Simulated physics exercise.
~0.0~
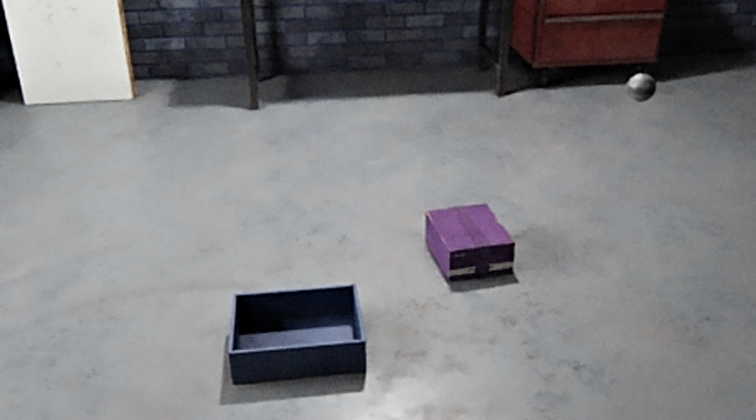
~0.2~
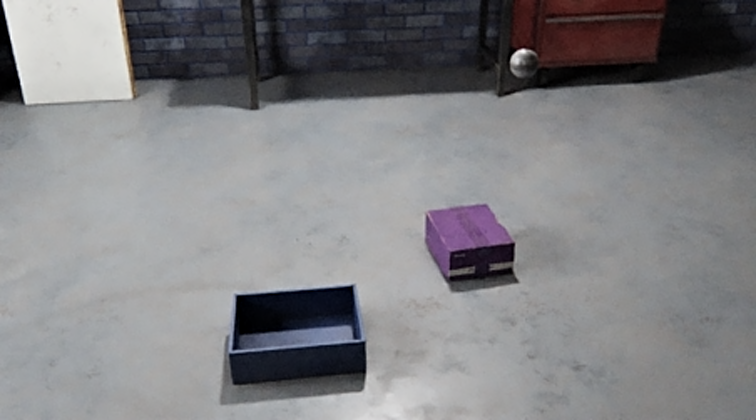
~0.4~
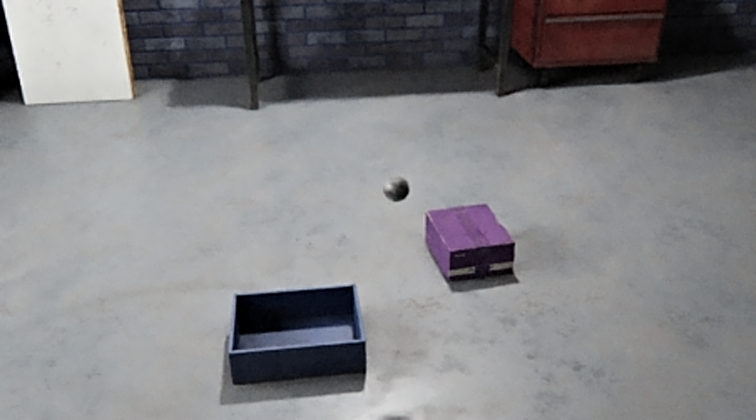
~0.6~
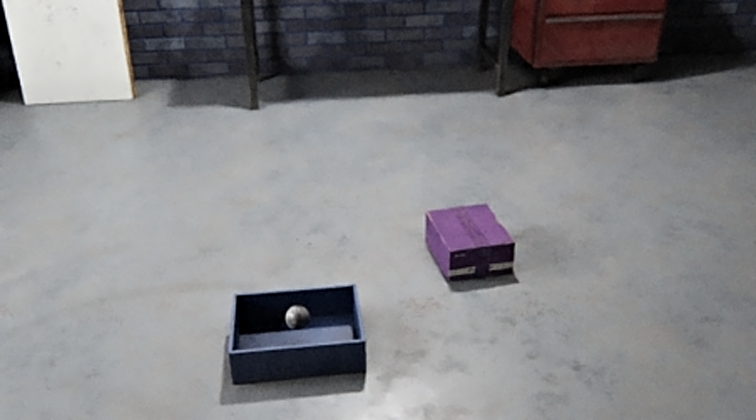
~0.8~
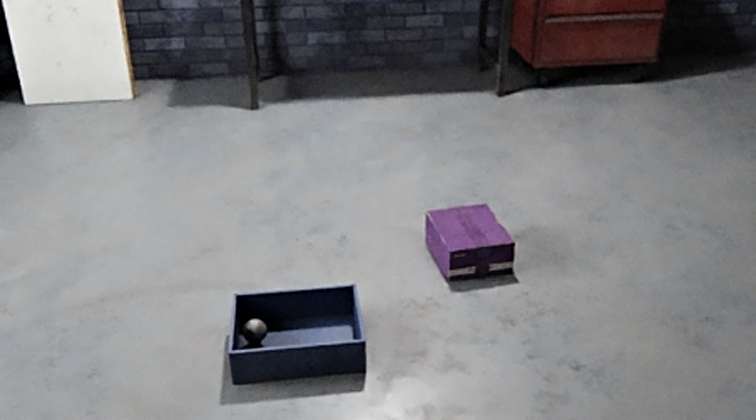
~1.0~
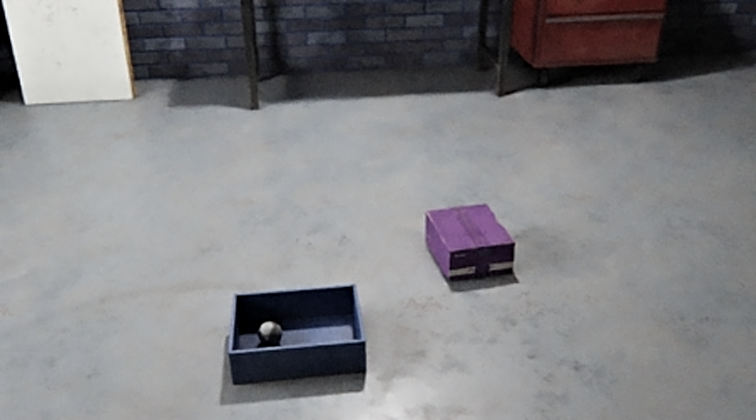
In the video, a grey ball flies leftward and down across a room with a concrete floor, passing a purple parcel and dropping into an open dark blue box, where it moves left, then slightly right, and ends inside while the parcel stays in place.
